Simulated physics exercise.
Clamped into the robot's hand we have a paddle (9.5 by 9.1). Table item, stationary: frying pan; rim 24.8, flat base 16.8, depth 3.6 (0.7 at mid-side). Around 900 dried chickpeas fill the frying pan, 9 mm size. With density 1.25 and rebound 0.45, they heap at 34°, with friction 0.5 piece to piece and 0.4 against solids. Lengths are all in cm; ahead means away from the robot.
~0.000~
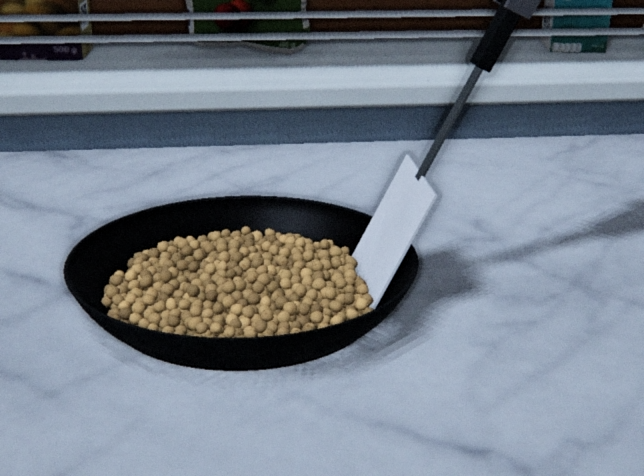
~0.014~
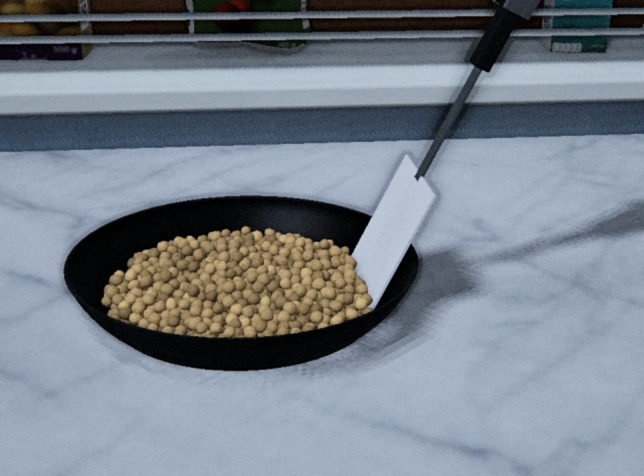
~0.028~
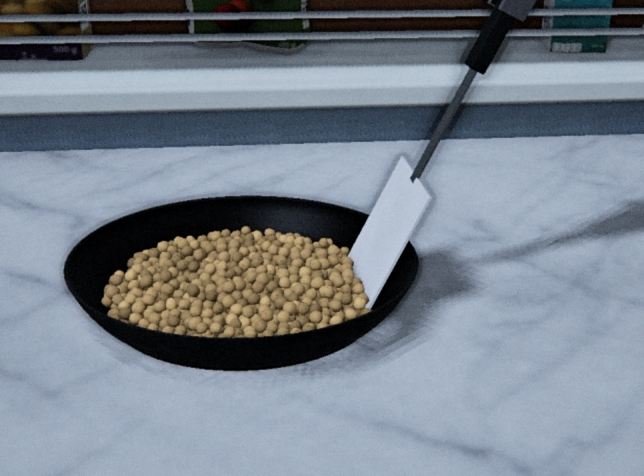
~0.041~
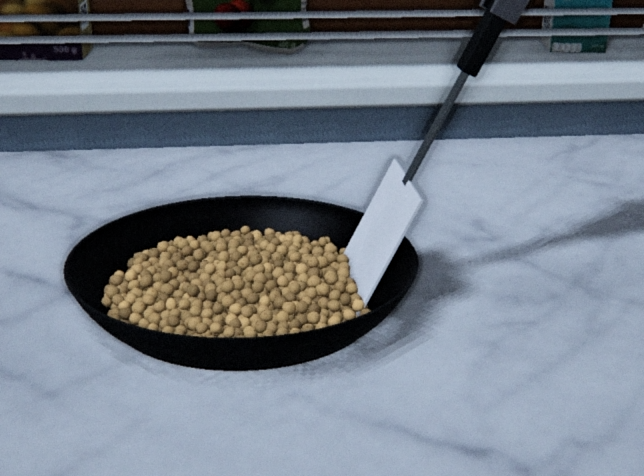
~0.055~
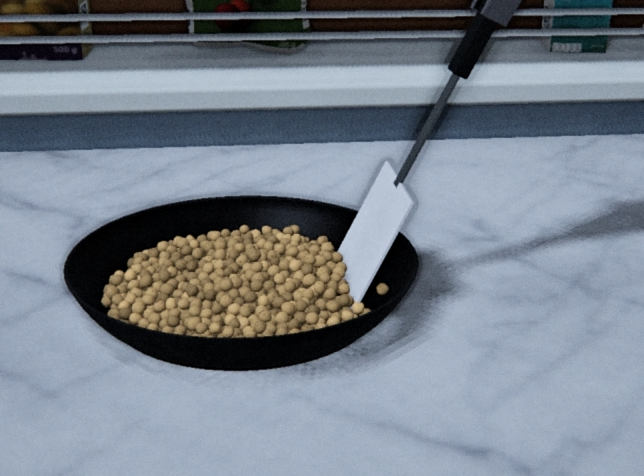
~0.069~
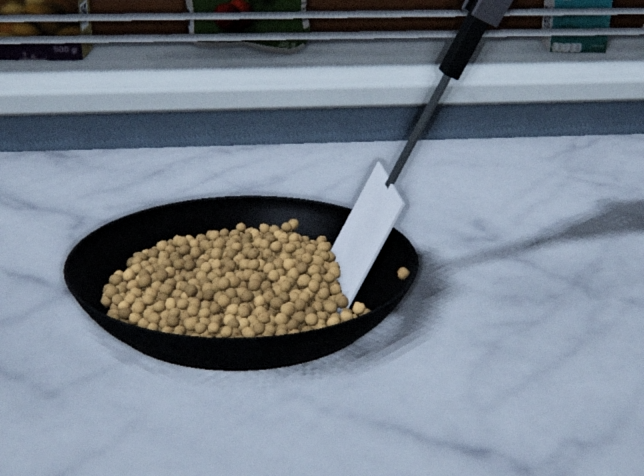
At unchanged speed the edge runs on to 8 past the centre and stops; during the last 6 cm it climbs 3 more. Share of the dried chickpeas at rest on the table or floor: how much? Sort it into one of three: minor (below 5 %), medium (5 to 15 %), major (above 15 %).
Medium, 5 to 15 %.
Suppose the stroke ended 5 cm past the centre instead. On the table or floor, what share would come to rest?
Then about 0 per cent.
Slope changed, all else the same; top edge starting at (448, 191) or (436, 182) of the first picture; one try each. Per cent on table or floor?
I'd say near 10 per cent for the first and near 10 per cent for the second.
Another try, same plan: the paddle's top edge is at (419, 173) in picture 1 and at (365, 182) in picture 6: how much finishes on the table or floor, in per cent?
Around 20 per cent finishes on the table or floor.
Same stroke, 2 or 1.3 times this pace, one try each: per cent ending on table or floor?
25 and 15 %.
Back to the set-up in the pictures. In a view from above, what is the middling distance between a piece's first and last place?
3 cm.
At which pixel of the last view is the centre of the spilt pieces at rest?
I'd point to somewhere close to (20, 308).
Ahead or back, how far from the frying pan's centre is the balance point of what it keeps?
Forward offset: Roughly 4.0 cm.
By 0.19 s, sloping 64°, highest piece 6 above the table; 899 in the frying pan, 1 on the blade or in flight.
By 0.31 s, sloping 64°, highest piece 5 above the table; 899 in the frying pan, 1 on the table or floor.
By 0.57 s, sloping 64°, highest piece 5 above the table; 840 in the frying pan, 58 on the table or floor, 2 on the blade or in flight.
By 1.62 s, sloping 64°, highest piece 5 above the table; 833 in the frying pan, 67 on the table or floor.
Final count, 833 in the frying pan, 67 on the table or floor. That is 7 % on the table or floor.
